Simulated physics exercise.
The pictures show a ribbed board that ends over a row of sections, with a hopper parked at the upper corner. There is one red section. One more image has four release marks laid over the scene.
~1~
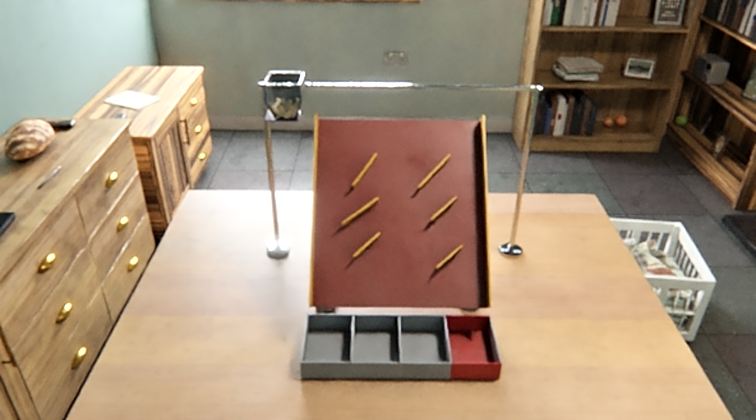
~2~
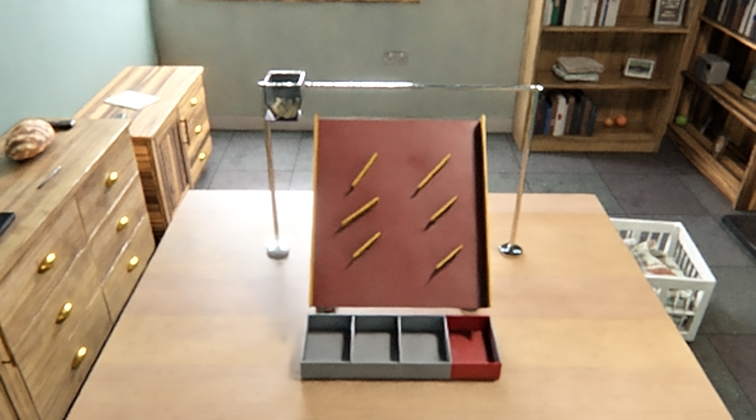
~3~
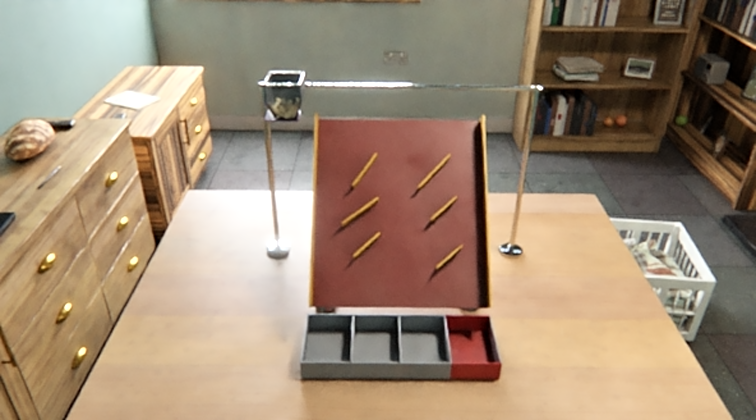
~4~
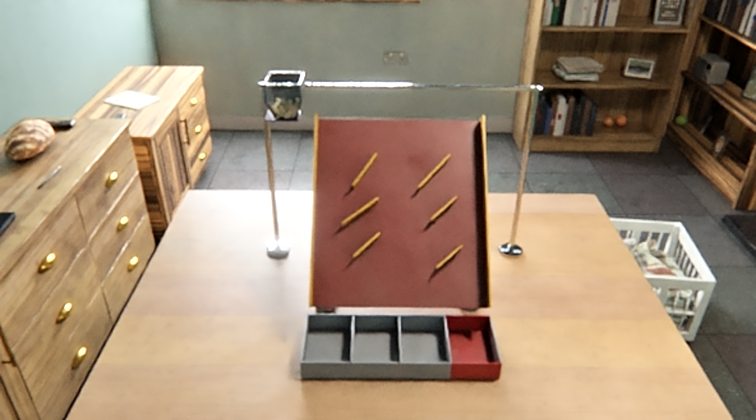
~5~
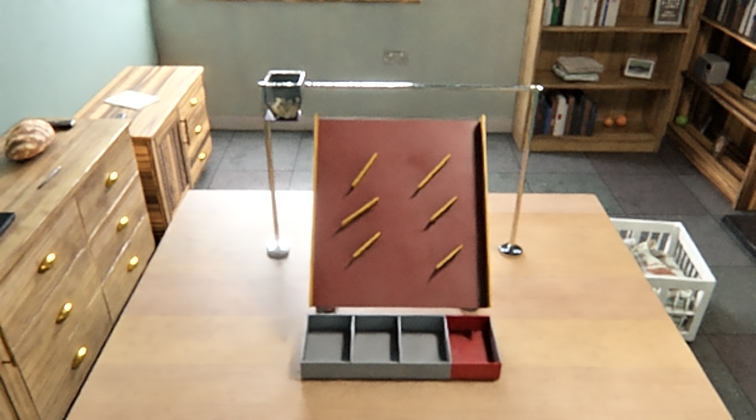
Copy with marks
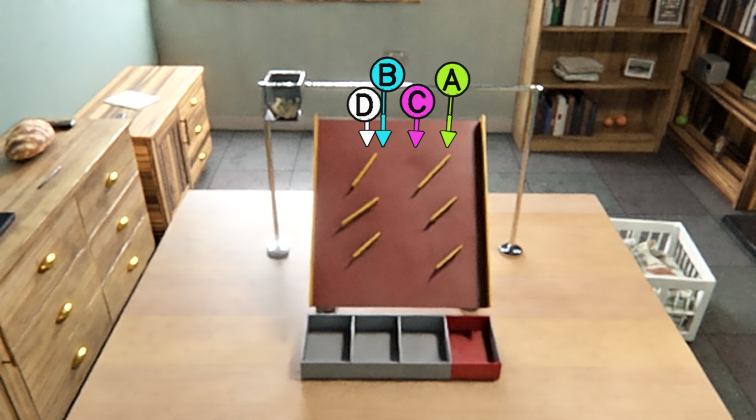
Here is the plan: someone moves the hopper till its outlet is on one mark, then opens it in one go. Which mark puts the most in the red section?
It is A.
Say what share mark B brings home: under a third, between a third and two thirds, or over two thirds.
It is under a third.
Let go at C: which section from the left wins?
The second.
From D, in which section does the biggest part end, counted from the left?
The first.
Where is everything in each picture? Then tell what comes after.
The first picture shows hopper at (288, 110), white beans, door shut.
The second picture shows ribs (353, 186) to (377, 153), (419, 187) to (450, 154).
The third picture shows ribs (342, 224) to (378, 198), (431, 219) to (457, 197).
The fourth picture shows ribs (354, 256) to (380, 233), (437, 267) to (463, 245).
The fifth picture shows red section at (476, 370), number 4 of 4 from the left.
On the marked copy, mark A meets the board at (447, 141); mark B meets the board at (382, 140); mark C meets the board at (415, 141); mark D meets the board at (367, 140).
Choosing A, about a third in the red section, about half in other sections, a small part held on the board.
Choosing B, none in the red section, nearly all in other sections, a small part held on the board.
Choosing C, none in the red section, nearly all in other sections.
Choosing D, none in the red section, all in other sections.
